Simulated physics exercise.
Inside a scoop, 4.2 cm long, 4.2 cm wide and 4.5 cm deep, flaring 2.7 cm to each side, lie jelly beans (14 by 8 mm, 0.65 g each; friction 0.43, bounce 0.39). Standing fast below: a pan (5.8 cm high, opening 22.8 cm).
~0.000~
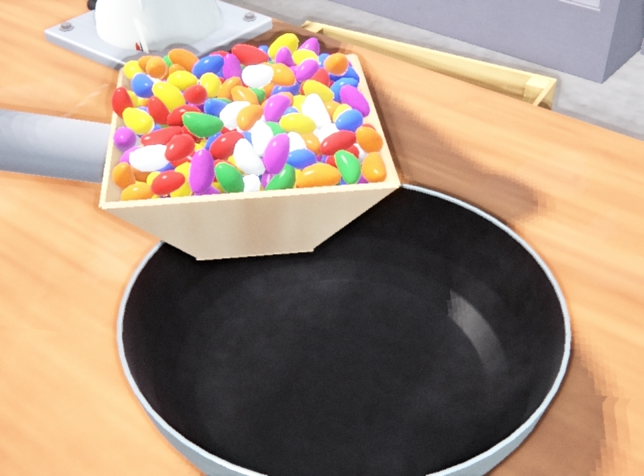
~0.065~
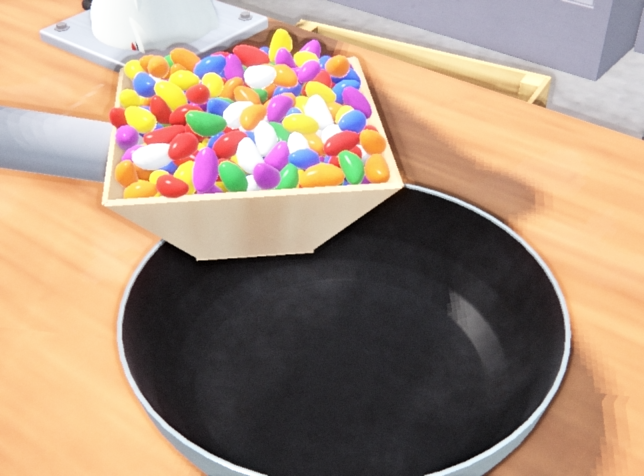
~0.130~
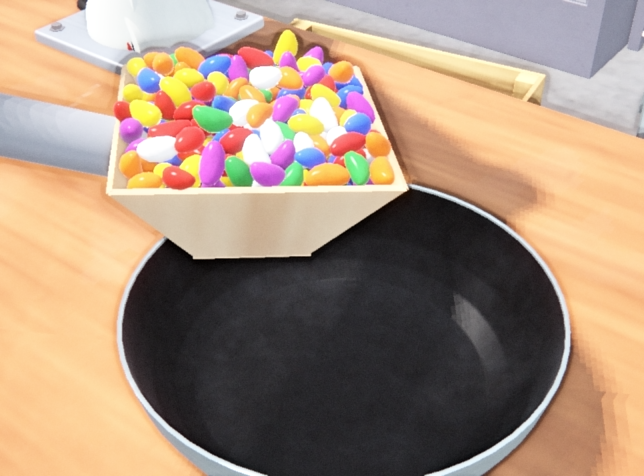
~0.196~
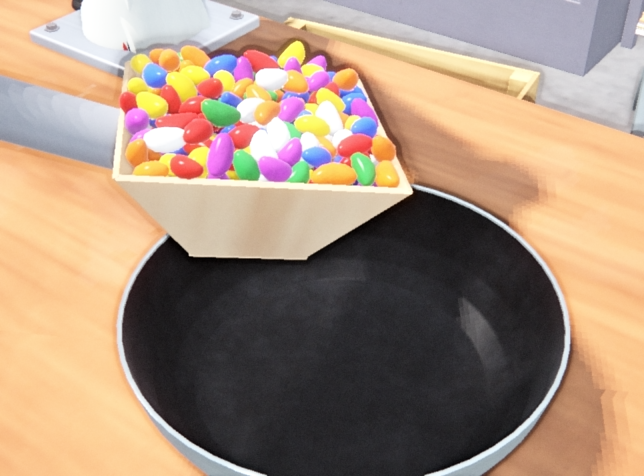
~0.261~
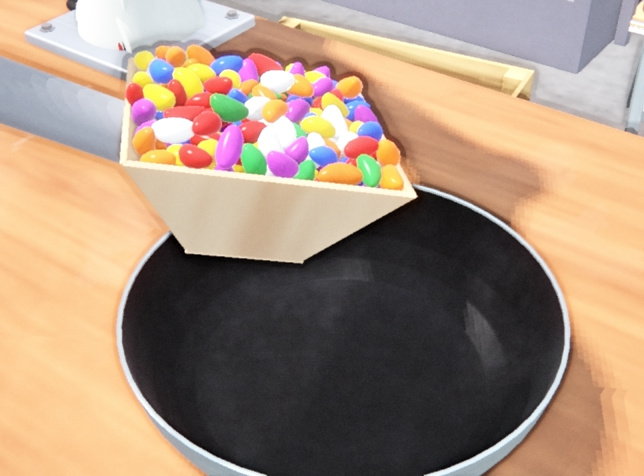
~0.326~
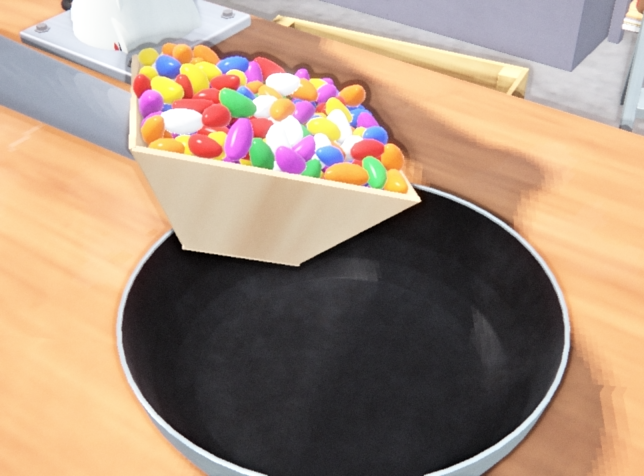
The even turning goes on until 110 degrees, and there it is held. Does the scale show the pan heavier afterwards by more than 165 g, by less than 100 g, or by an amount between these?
By more than 165 g.
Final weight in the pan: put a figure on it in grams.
About 210 g.
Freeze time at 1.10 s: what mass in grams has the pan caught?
At that point it's around 100 grams.
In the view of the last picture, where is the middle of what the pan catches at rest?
Centre: Approx. (367, 366).
After 0.75 s, tilt 52 degrees; 2 g in the pan, scoop holds 100 %.
After 1.10 s, tilt 78 degrees; 101 g in the pan, scoop holds 40 %.
After 1.42 s, tilt 102 degrees; 208 g in the pan, scoop holds 0 %.
After 1.73 s, tilt 110 degrees; 209 g in the pan, scoop holds 0 %.
By 2.0 s all is still; 209 g in the pan, scoop holds 0 %.
